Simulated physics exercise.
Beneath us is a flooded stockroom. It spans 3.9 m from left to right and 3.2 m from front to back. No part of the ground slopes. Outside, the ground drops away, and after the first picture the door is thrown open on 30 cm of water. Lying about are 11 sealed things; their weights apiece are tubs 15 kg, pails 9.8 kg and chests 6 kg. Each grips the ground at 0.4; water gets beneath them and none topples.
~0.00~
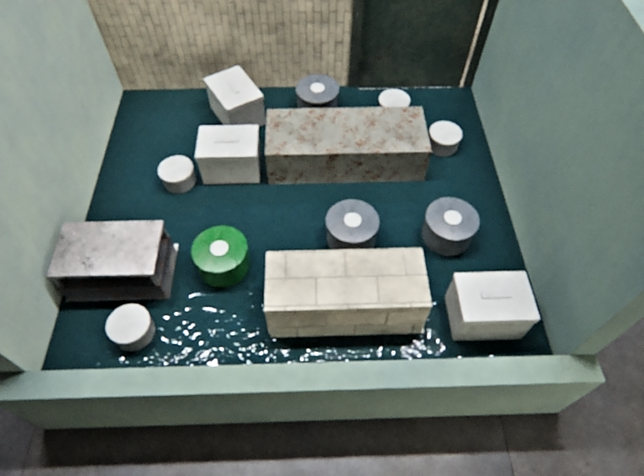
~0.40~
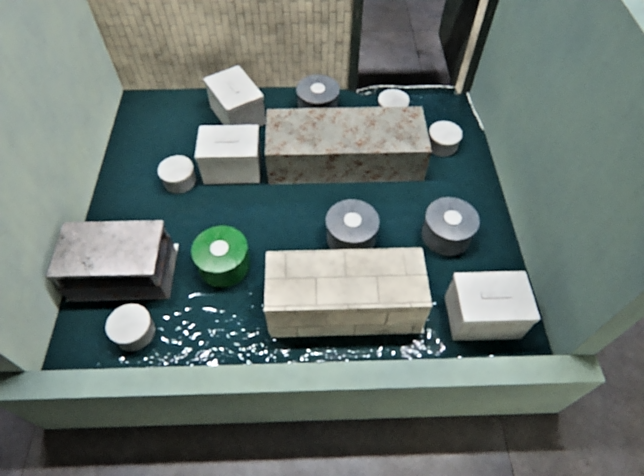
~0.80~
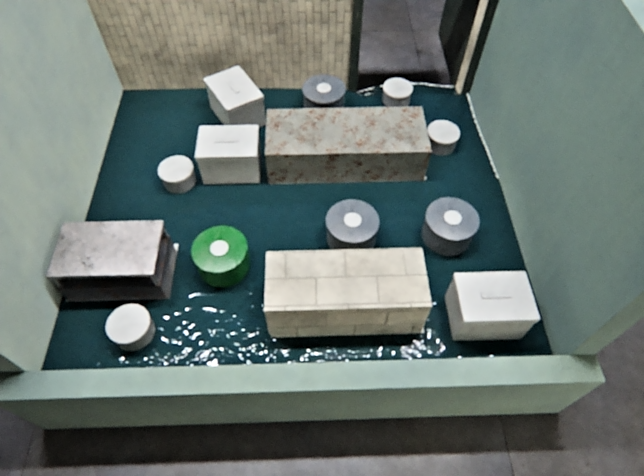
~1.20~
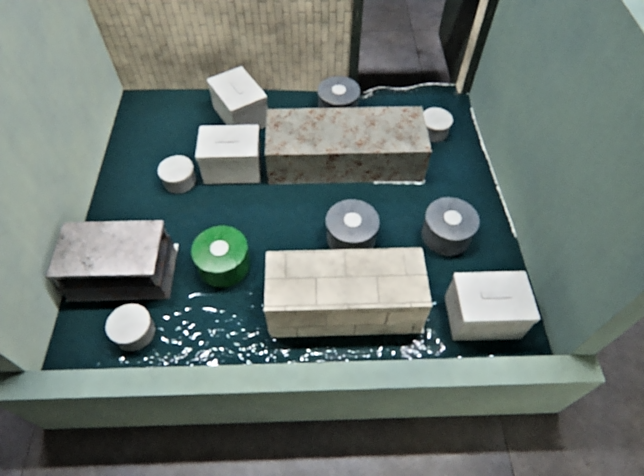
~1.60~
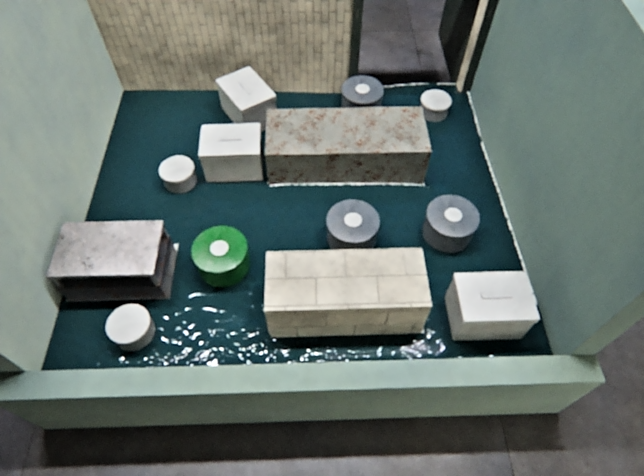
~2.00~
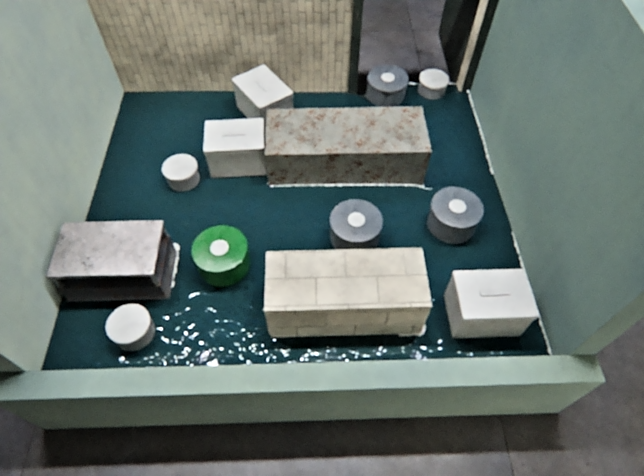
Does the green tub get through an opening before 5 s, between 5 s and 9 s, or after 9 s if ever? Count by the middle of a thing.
Its exit comes too late for the window, if at all.
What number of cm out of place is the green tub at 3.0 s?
Some 10 cm from the start.
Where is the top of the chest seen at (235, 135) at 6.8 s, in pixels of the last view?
Near (415, 69).
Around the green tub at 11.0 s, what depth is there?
14 cm or so.
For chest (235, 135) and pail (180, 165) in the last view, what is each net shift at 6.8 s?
The first is off by 250 cm, the second by 120 cm.
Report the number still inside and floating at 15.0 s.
Count at that moment: 1.
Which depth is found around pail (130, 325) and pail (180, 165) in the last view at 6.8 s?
First about 20 cm, second about 18 cm.
After 3.0 s the green tub is near (227, 238), 0.1 m from its start, afloat; 3 of 11 are out; 8 afloat.
After 6.8 s the green tub is near (236, 184), 0.8 m from its start, afloat; 5 of 11 are out; 6 afloat.
After 11.0 s the green tub is near (264, 114), 1.8 m from its start, afloat; 7 of 11 are out; 4 afloat.
After 15.0 s the green tub has gone out (at 14.3 s); 10 of 11 are out; 1 afloat.
